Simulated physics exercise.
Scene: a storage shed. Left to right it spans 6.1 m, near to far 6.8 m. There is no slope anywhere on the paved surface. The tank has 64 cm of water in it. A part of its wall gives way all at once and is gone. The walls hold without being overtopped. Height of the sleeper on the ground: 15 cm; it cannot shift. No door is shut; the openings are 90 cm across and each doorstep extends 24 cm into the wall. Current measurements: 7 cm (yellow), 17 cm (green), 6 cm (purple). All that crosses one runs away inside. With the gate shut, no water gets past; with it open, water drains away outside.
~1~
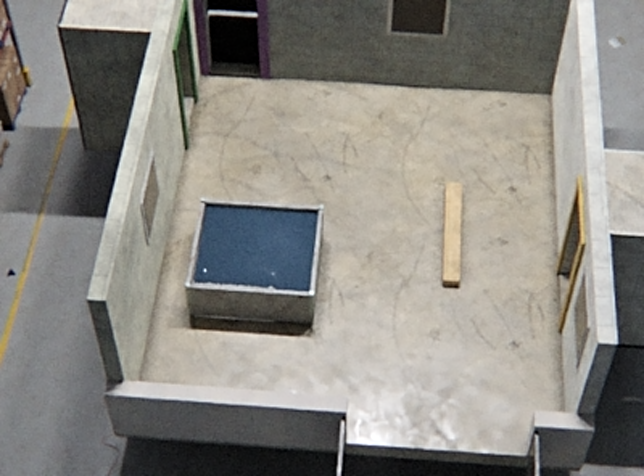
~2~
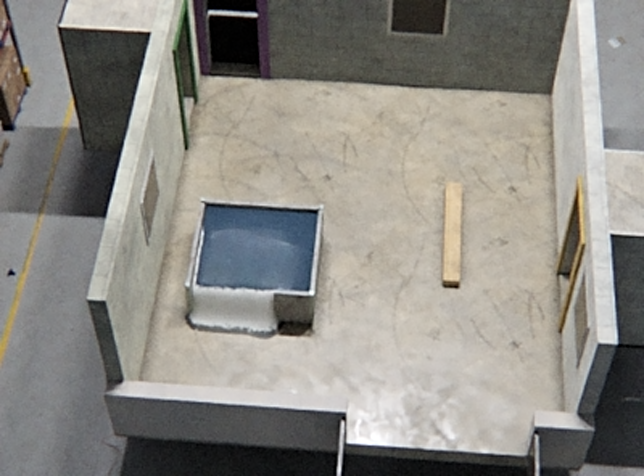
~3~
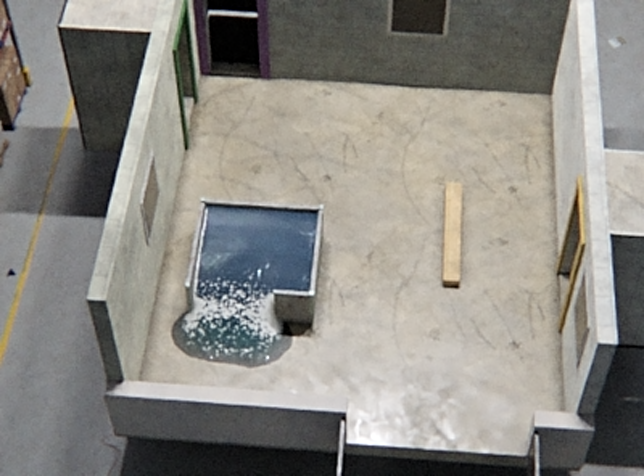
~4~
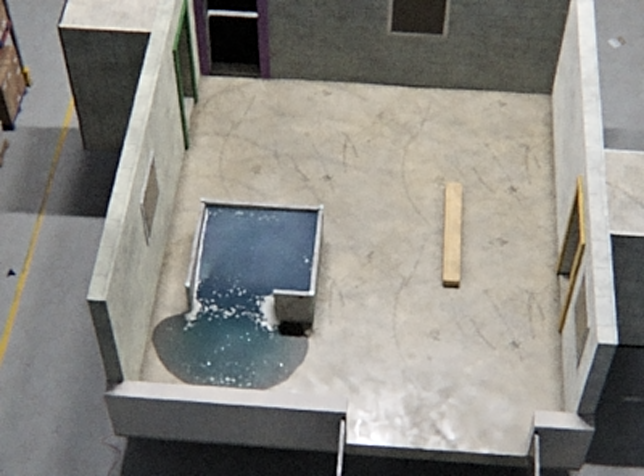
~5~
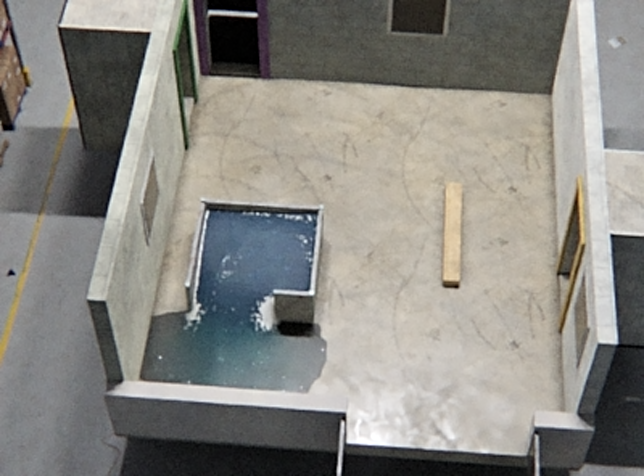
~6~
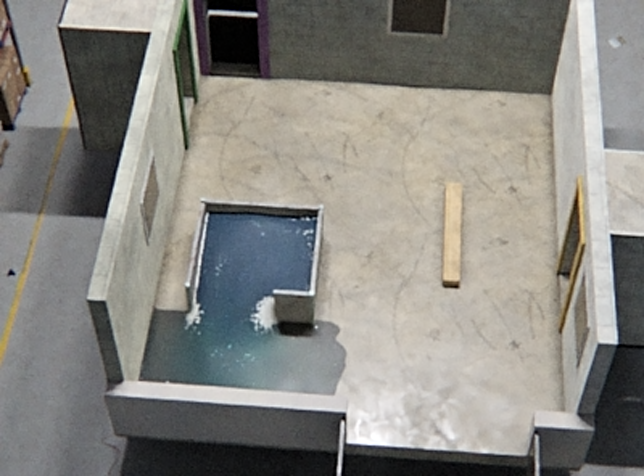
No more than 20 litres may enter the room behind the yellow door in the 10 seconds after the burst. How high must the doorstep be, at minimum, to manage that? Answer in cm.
At least 6.5 cm.
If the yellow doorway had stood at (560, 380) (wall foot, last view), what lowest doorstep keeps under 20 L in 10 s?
Minimum: About 9.5 cm.
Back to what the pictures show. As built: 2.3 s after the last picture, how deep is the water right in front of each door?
Yellow door 0 cm, green door 0 cm, purple door 0 cm.
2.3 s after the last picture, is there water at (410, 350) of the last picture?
I'd say that place has got wet.
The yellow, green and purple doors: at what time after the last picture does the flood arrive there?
Times: Yellow = 2.8 s, green = 3.0 s, purple = 3.6 s.
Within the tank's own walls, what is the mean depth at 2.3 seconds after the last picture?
Near 19 cm, averaged.
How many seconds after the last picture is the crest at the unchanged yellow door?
Roughly at 3.5 s.
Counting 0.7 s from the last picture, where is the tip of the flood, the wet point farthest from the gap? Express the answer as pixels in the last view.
(400, 431).
Then, 0.7 s after the last picture water covers 15 % of the floor, deepest (52 cm) near (133, 411); it has not reached the yellow door.
Then, 2.3 s after the last picture water covers 35 % of the floor, deepest (23 cm) near (133, 411); it has not reached the yellow door.
Then, 9.3 s after the last picture water covers 80 % of the floor, deepest (8 cm) near (544, 106); 5 cm at the yellow door, 14 litres in over its 7 cm doorstep.
At the yellow door as built, the water peaked near 12 cm, 3.5 s after the last picture.
Run again over the same 10 s with other heights there, 34 litres in over 5 cm, 14 litres over 7 cm. The limit of 20 litres is kept from about 6.5 cm up.
